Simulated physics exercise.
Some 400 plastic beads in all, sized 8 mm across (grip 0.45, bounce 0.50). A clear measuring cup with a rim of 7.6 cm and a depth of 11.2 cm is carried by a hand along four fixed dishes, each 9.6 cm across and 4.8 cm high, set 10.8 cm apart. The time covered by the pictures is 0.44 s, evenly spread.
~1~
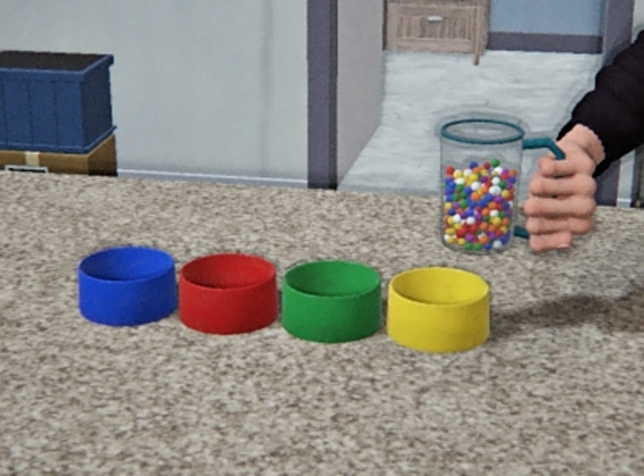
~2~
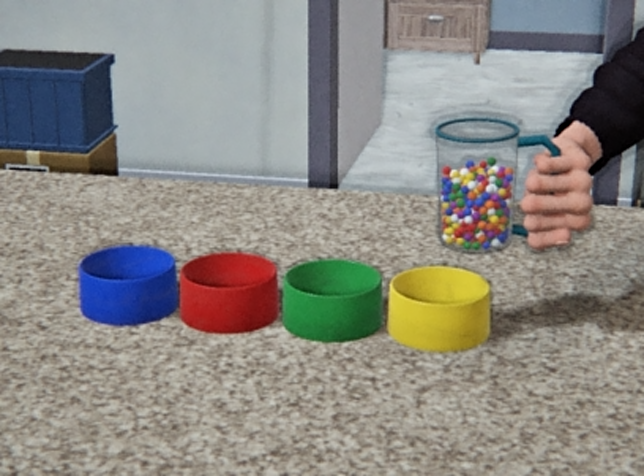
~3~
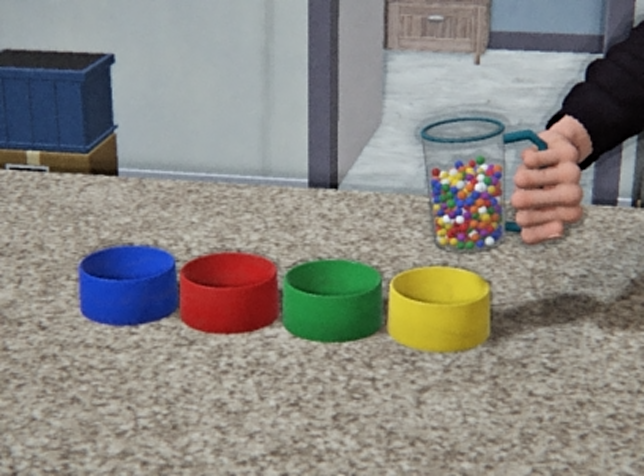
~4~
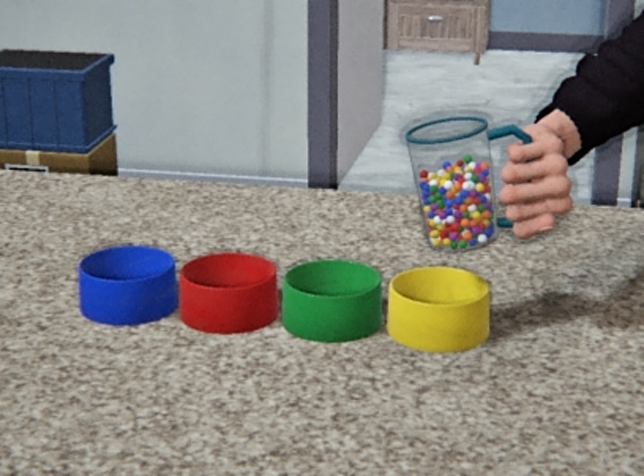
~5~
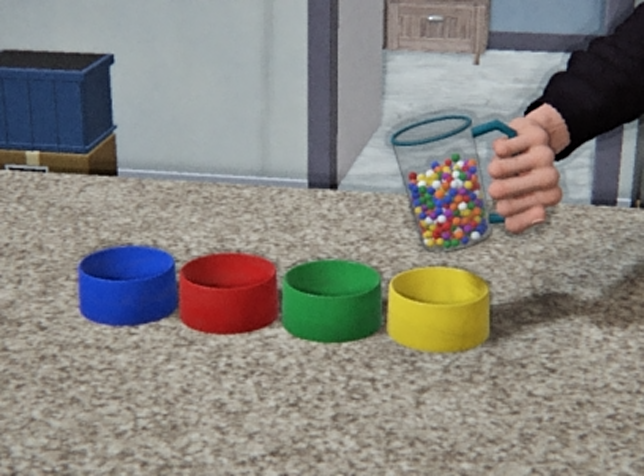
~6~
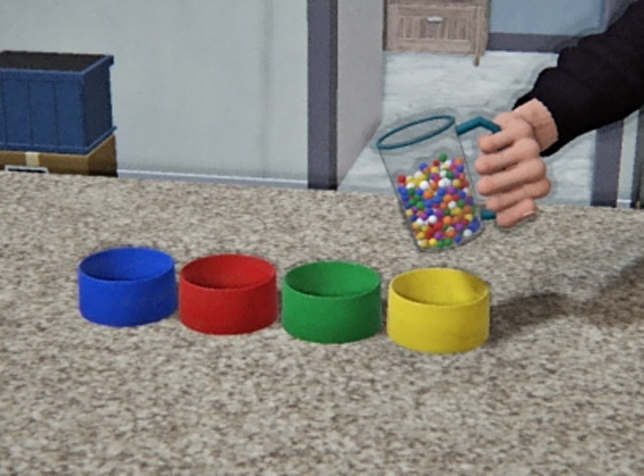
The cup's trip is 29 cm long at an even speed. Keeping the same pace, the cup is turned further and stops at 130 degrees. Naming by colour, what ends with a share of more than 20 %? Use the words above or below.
Red - below; blue - above; green - below; yellow - below; counter - below.
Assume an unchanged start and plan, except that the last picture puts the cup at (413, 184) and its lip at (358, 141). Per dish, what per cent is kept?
Red 0, blue 100, green 0, yellow 0.
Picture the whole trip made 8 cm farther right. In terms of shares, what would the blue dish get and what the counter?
The blue dish would get 0 and the counter 0.
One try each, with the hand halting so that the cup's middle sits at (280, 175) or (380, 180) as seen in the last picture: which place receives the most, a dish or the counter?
Try 1 - red; try 2 - green.
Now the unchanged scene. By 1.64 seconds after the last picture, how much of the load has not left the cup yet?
Somewhere close to 85 percent.
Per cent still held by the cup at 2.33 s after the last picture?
Estimate: Some 0 %.
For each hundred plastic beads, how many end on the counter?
Near 5 percent, roughly speaking.
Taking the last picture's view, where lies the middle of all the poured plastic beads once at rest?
Est. centre at rest: (128, 287) px.
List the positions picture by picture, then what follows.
In the first picture, cup at (480, 187), tilt 0 degrees, lip at (442, 129), moved 0.0 cm; middle of the pieces at (478, 206); yellow dish at (439, 287); green dish at (332, 279); red dish at (228, 272); blue dish at (126, 264).
In the second picture, cup at (477, 186), tilt 2 degrees, lip at (437, 129), moved 0.4 cm; middle of the pieces at (476, 205).
In the third picture, cup at (466, 186), tilt 6 degrees, lip at (423, 132), moved 1.4 cm; middle of the pieces at (467, 204).
In the fourth picture, cup at (455, 185), tilt 11 degrees, lip at (407, 135), moved 2.4 cm; middle of the pieces at (457, 204).
In the fifth picture, cup at (444, 185), tilt 15 degrees, lip at (392, 138), moved 3.4 cm; middle of the pieces at (448, 203).
In the sixth picture, cup at (433, 185), tilt 20 degrees, lip at (378, 143), moved 4.5 cm; middle of the pieces at (439, 203); yellow dish at (439, 287); green dish at (332, 280); red dish at (228, 272); blue dish at (126, 265).
Then, 0.98 s after the last picture, tilt 71 degrees; cup holds 100 %.
Then, 1.64 s after the last picture, tilt 105 degrees; cup holds 85 %, red 5 %, blue 5 %.
Then, 2.33 s after the last picture, tilt 130 degrees; cup holds 0 %, red 5 %, blue 90 %.
In the end, red 5 %, blue 90 %, green 0 %, yellow 0 %, counter 5 %.
